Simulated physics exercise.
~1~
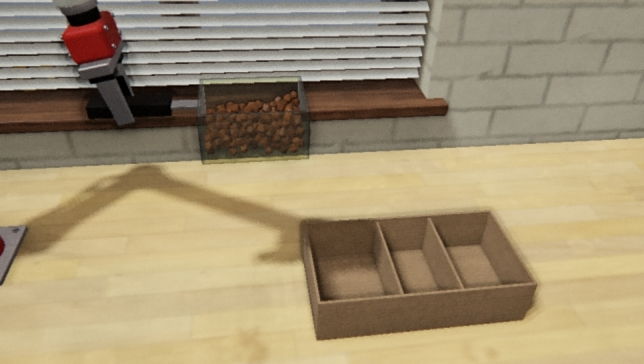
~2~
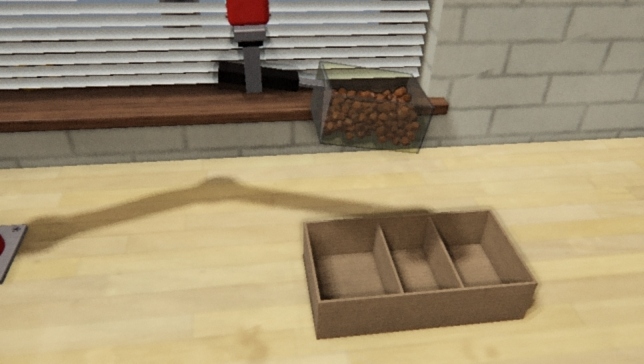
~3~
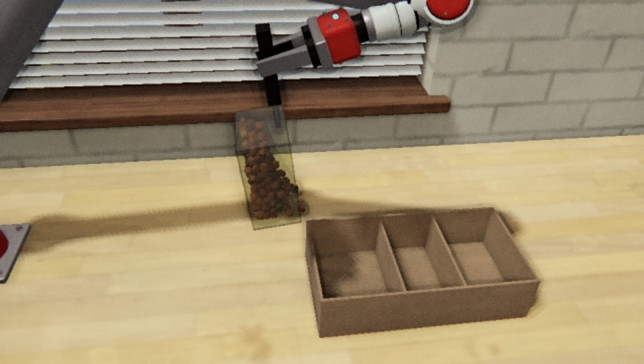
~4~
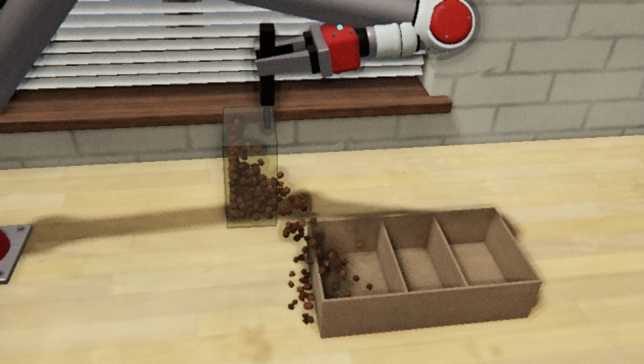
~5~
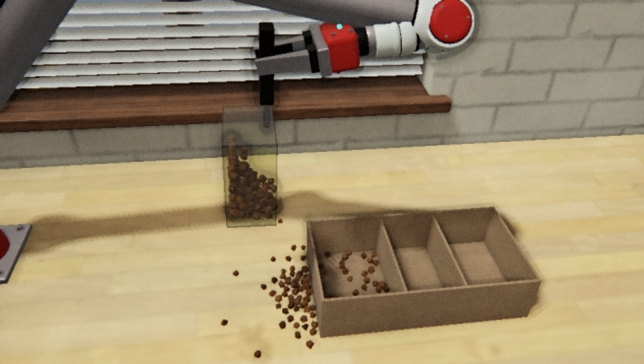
A robot arm carries a clear box of brown pellets to the right, then back left, tipping it beside a divided brown tray. Pellets spill out, some landing in the tray's left compartment and many scattering on the table, while plenty stay in the box.
